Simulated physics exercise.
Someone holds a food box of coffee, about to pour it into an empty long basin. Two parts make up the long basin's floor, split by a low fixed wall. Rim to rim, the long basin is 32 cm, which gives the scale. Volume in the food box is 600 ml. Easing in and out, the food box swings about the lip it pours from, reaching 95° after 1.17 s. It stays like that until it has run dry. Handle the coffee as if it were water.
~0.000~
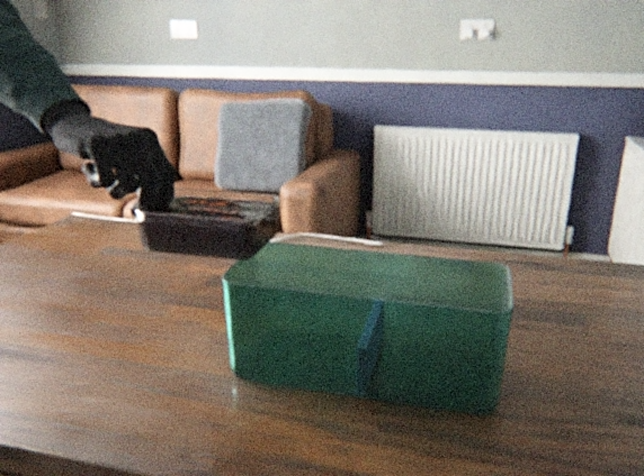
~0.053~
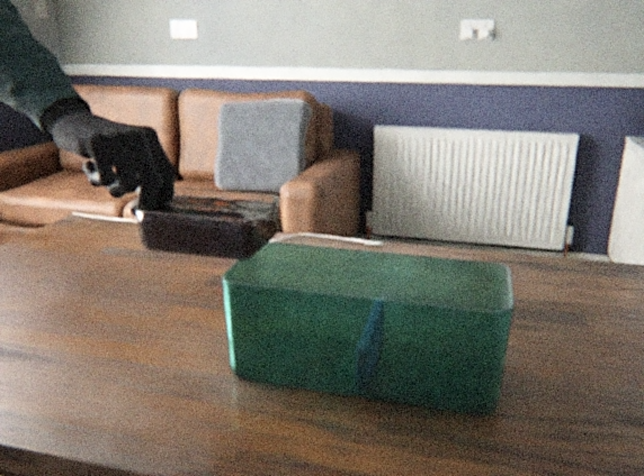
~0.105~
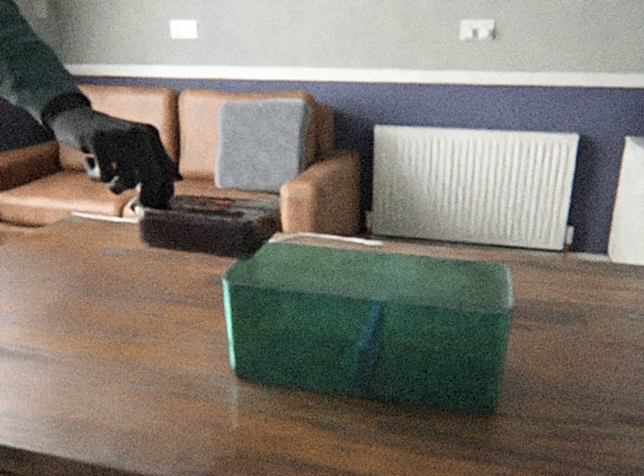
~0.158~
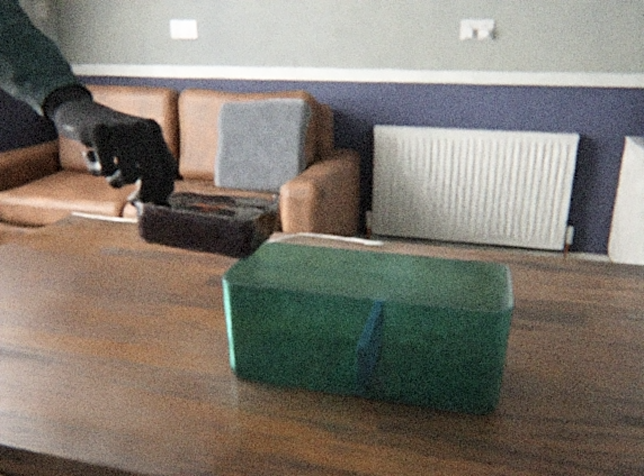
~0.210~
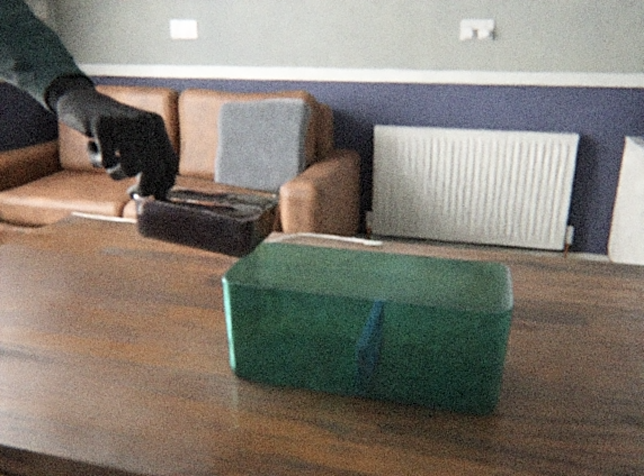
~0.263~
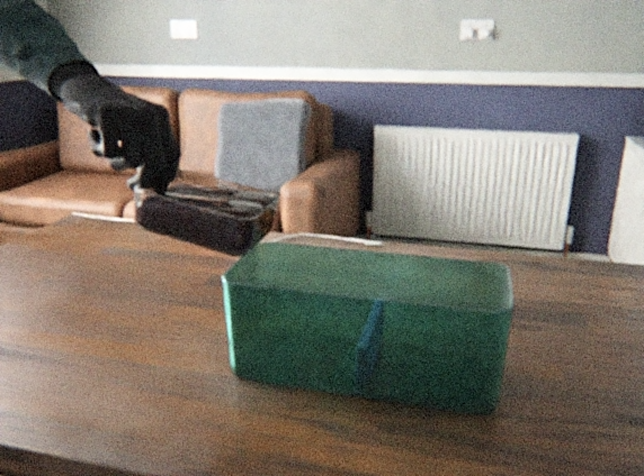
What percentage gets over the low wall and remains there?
4 %.
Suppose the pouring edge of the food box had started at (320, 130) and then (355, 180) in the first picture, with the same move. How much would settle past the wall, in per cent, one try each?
75 in a hundred, followed by 90 in a hundred.
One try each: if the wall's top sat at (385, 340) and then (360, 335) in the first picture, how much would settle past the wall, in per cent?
10 % and 15 %.
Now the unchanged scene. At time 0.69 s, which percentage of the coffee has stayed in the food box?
Portion remaining: Approx. 34 per cent.
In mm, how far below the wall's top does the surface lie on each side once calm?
Some 34 mm on the left and 60 mm on the right.
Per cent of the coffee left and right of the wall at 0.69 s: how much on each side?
Around 26 on the left and around 0 on the right.
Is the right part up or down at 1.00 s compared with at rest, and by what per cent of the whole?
There is a rise of about 2.
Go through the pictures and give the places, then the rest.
It leans 0°; its right rim is at (267, 209); the coffee meets the walls at (160, 204) and (267, 213); the long basin's rim runs from (240, 261) to (511, 288); the wall's top is at (371, 323), in the first frame.
It leans 0°; its right rim is at (267, 209); the coffee meets the walls at (160, 204) and (266, 213), in the second frame.
It leans 2°; its right rim is at (267, 209); the coffee meets the walls at (160, 202) and (267, 211), in the third frame.
It leans 4°; its right rim is at (267, 209); the coffee meets the walls at (159, 200) and (266, 209), in the fourth frame.
It leans 7°; its right rim is at (267, 209); the coffee meets the walls at (159, 196) and (267, 207), in the fifth frame.
It leans 11°; its right rim is at (266, 210); the coffee meets the walls at (158, 192) and (268, 204); 1 per cent is over the edge, in the sixth frame.
By 0.69 s the tilt is 60° and 33 per cent is still to pour, 27 is left of the wall and 0 right of it.
By 1.00 s the tilt is 90° and 6 per cent is still to pour, 82 is left of the wall and 1 right of it.
By 1.32 s the tilt is 95° and 1 per cent is still to pour, 91 is left of the wall and 2 right of it.
By 1.67 s the tilt is 95° and 0 per cent is still to pour, 91 is left of the wall and 3 right of it.
At rest 90 per cent lies left of the wall, 4 right of it and 6 outside.
